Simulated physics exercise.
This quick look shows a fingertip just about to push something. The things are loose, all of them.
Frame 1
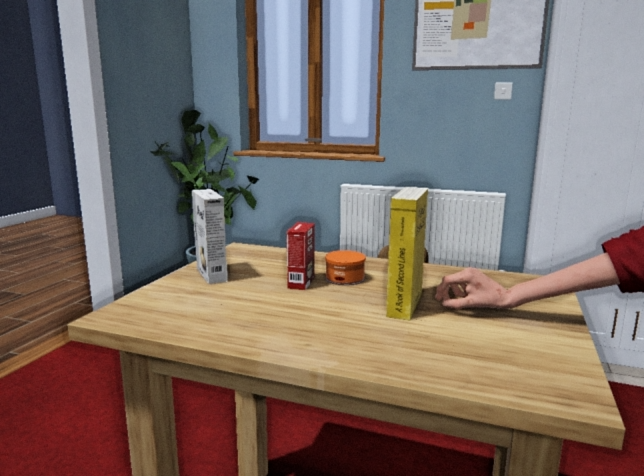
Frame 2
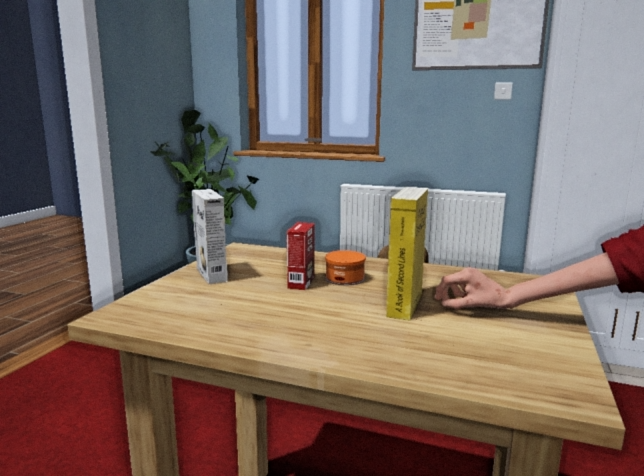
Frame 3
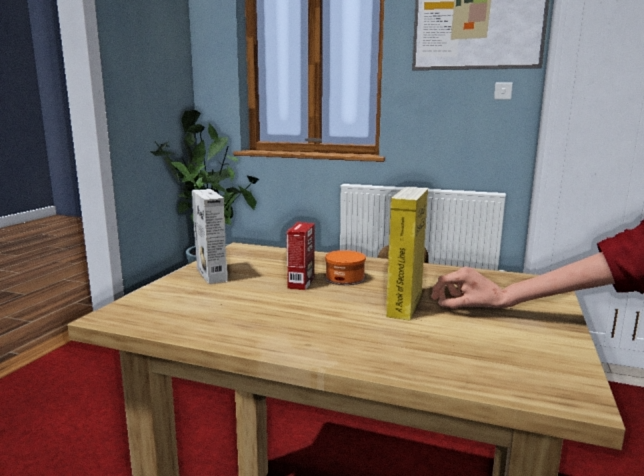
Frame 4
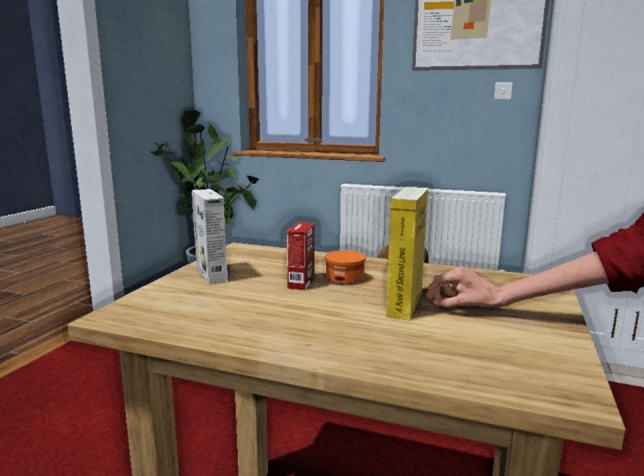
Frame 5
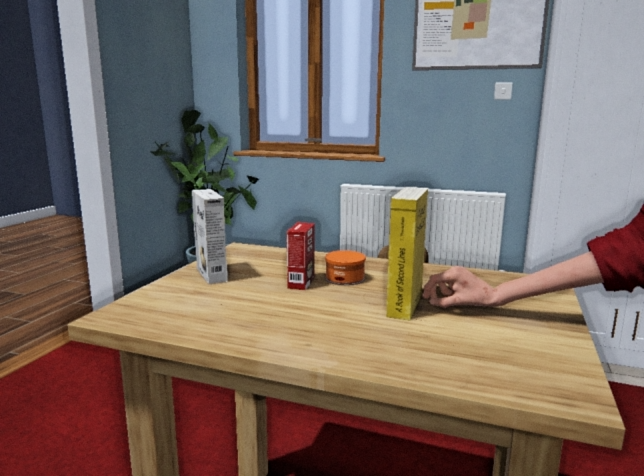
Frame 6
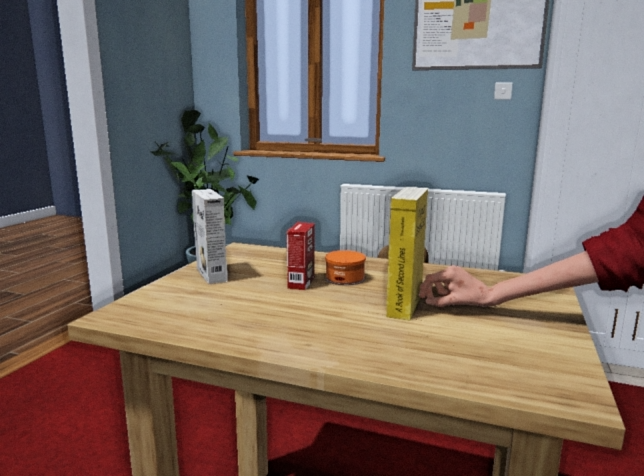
A hand in a red sleeve reaches in from the right over a light wooden table, seen from slightly above in a blue-walled room with a window, radiator and red rug. On the table stand a white box at left, a red box, a low orange tub and a tall yellow book nearest the hand. The hand edges slightly left toward the book's side, while the objects and camera stay still.
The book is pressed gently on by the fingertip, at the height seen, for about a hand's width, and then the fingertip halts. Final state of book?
It will still be on its base.
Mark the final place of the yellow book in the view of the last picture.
Close to (352, 245) in the last picture.
Then, 0.40 s later than the last frame, yellow book moved a little near (398, 250).
Then, 0.80 s later than the last frame, yellow book moved a little near (382, 248).
Then, 1.20 s later than the last frame, yellow book moved a little near (368, 247).
Then, 1.50 s later than the last frame, yellow book moved about its own width near (357, 246).
When it is over, moved from the start, yellow book. End places, in pixels of the last picture, yellow book near (352, 245).
